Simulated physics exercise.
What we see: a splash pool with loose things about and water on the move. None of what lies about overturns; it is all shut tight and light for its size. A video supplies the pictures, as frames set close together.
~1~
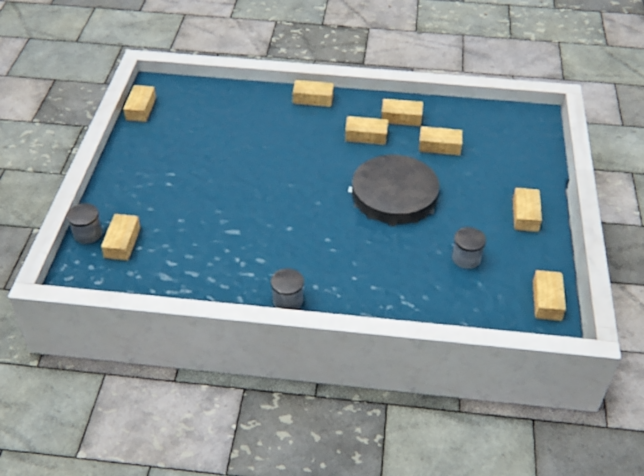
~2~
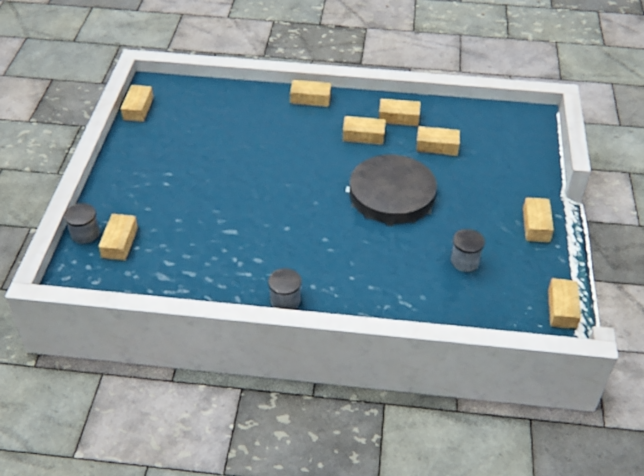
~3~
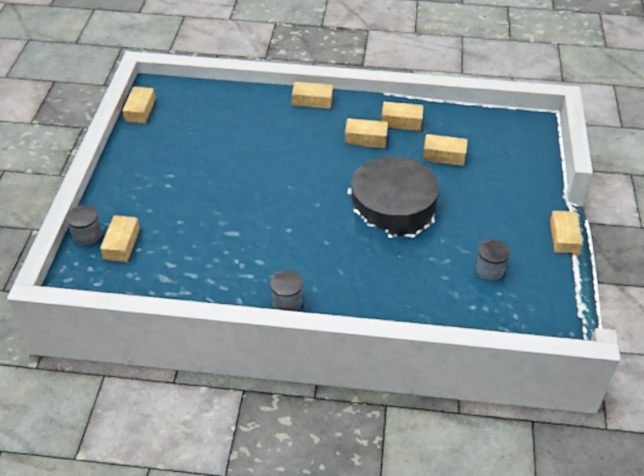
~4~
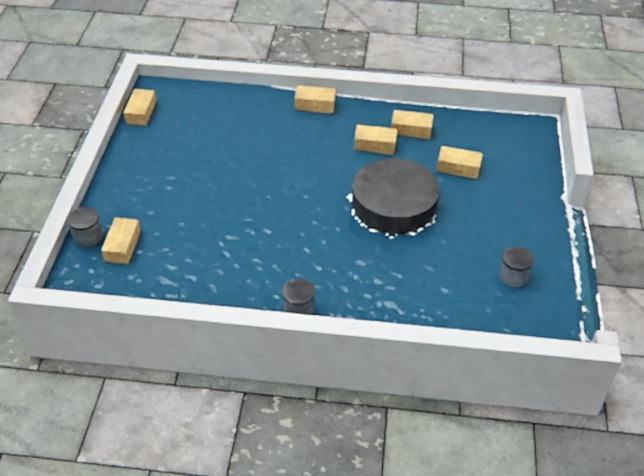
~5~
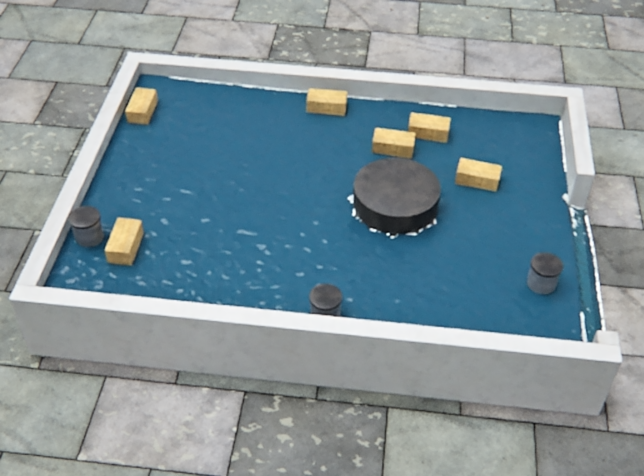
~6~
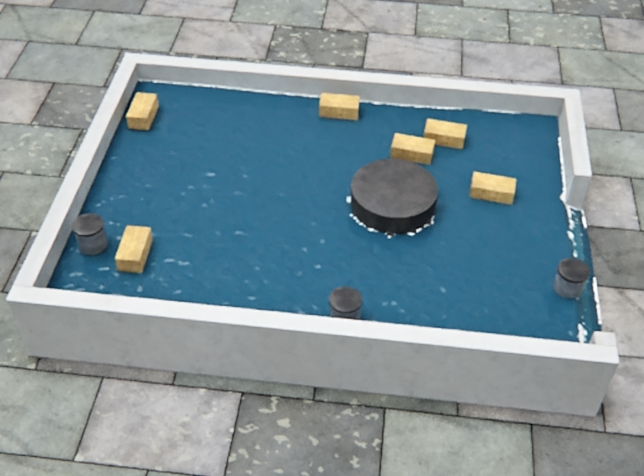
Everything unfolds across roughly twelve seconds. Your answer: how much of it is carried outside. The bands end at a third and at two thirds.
The fraction is going to land in the middle band.
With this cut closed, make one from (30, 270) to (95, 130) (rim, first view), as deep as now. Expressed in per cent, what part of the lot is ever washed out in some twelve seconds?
Fraction out: Near 40 %.
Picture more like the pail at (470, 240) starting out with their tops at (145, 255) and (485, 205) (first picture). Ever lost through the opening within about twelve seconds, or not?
Following the list, the first is never leaving and the second is escaping.
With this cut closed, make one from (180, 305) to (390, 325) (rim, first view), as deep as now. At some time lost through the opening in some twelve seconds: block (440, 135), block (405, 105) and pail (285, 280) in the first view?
First never exits, second never exits, third exits.
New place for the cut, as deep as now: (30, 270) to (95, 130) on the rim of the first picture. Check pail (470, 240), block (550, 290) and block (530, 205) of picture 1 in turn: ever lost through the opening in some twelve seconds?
Each in turn: Never leaves, never leaves, never leaves.
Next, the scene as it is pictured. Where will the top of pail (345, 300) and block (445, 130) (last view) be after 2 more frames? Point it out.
(403, 309) and (477, 135), about.
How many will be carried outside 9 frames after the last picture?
That comes to 4.
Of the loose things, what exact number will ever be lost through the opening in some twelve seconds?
That adds up to 7.
A moment on, 3 of 11 are out; 8 afloat.
Next, 4 of 11 are out; 7 afloat.
Later, 7 of 11 are out; 4 afloat.
In the end, 7 of 11 are out; 4 afloat.
